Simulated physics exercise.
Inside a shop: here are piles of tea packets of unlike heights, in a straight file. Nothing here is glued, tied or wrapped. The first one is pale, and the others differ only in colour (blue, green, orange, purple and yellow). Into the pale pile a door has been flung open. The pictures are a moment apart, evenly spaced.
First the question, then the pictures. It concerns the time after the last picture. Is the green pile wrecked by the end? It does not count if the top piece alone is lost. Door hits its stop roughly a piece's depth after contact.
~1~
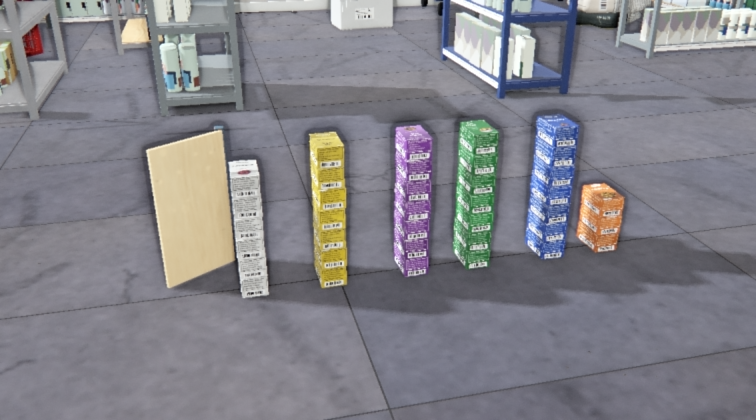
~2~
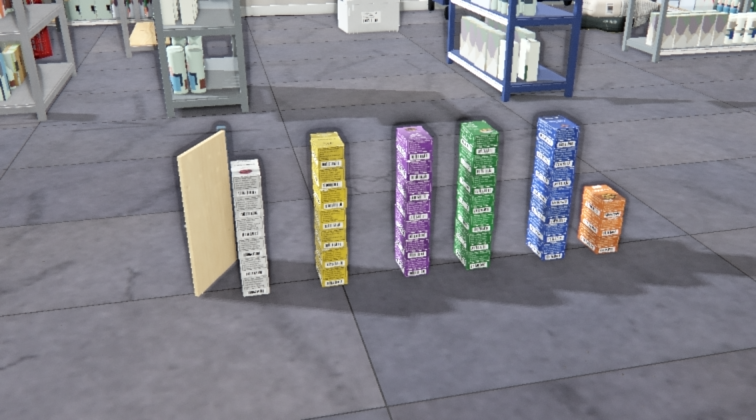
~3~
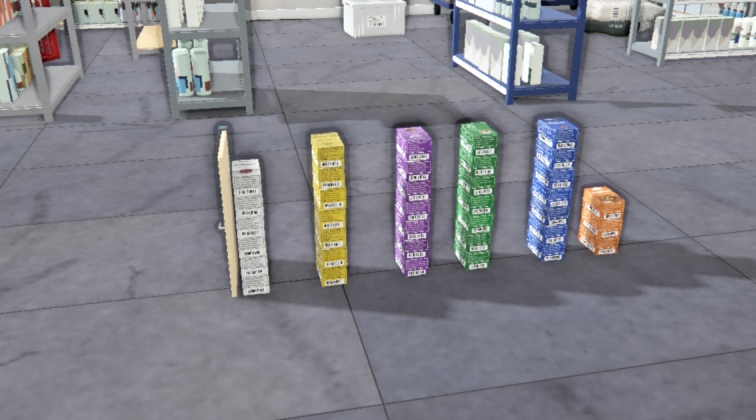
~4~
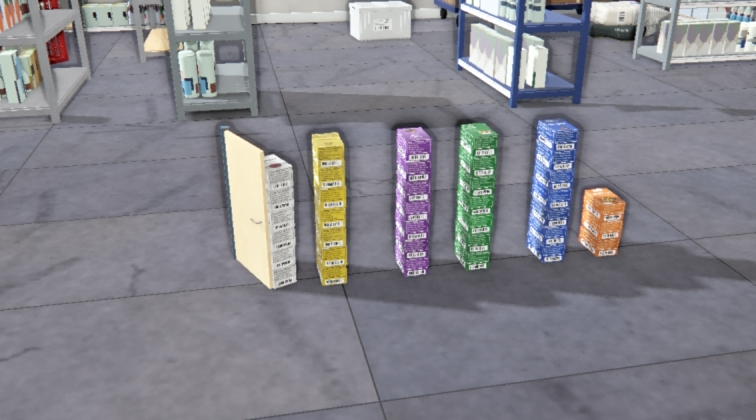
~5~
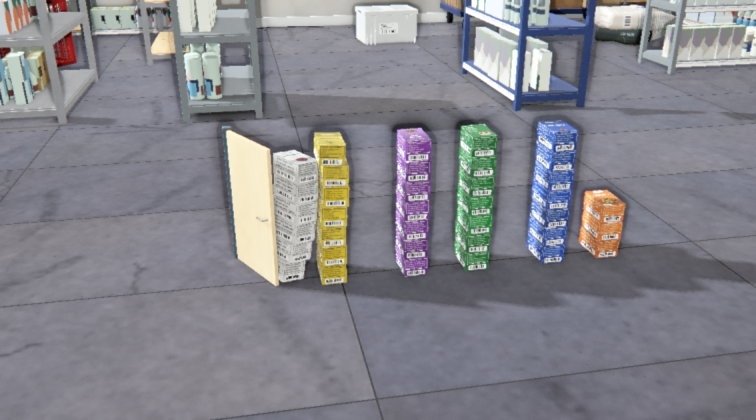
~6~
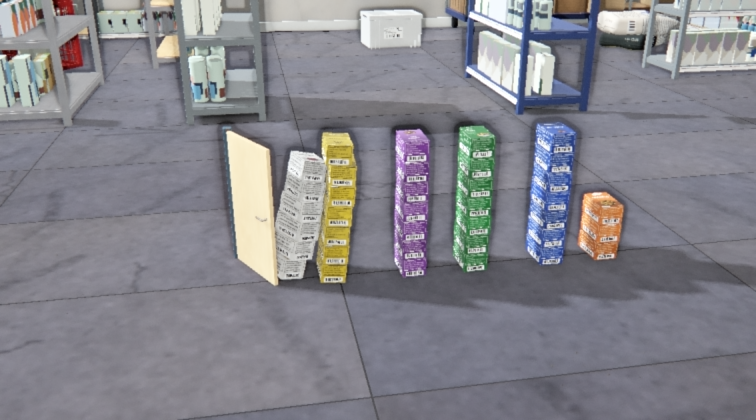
It is torn down.
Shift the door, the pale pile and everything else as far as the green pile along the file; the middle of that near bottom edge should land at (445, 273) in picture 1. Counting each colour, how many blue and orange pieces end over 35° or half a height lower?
Blue: 6; orange: 3.
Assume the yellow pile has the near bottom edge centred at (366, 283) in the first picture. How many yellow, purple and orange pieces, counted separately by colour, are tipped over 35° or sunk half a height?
The counts are yellow 0, purple 0, orange 0.
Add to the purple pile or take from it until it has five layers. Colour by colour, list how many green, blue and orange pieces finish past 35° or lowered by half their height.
You'd end up with green at 7, blue at 6 and orange at 2.
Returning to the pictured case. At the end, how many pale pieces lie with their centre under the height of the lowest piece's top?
6, all in all.
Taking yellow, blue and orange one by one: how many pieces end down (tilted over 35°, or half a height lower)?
Per-colour tally: Yellow = 7; blue = 7; orange = 3.
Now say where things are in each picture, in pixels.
In the first frame (we follow the side turned to the camera; the camera moves round a little), door edge (152, 180) swinging in; top green packet (486, 144); top orange packet (592, 201); no other piece has moved.
Door edge (183, 187) swinging in; top green packet (486, 145), in the second frame.
Door edge (223, 188) swinging in; top green packet (486, 146), in the third frame.
Door edge (264, 181) past square; top green packet (485, 146), in the fourth frame.
Door edge (270, 179) past square, top of the pale pile leaning barely; top green packet (485, 147); top yellow packet (332, 156) tipped barely; 4 stirred so far, in the fifth frame.
Door edge (269, 179) past square, top of the pale pile leaning clearly; top green packet (483, 148); top yellow packet (340, 156) tipped barely; steepest lean, the packet at (334, 274); 7 stirred so far, in the sixth frame.
Soon, 6 of the pale pile down; none of the 7 green packets down (7 of 31 in all colours); top green packet displaced a little; top yellow packet tipped clearly, about its own height lower.
A while on, 6 of the pale pile down; 7 of the 7 green packets down (21 of 31 in all colours); top green packet tipped a little, about its own height lower; top yellow packet tipped well over, some four heights lower.
Finally, 6 of the pale pile down; 7 of the 7 green packets down (31 of 31 in all colours); top green packet tipped well over, some three heights lower; top blue packet upside down. Seen by the last camera, middles, top green packet near (577, 201).
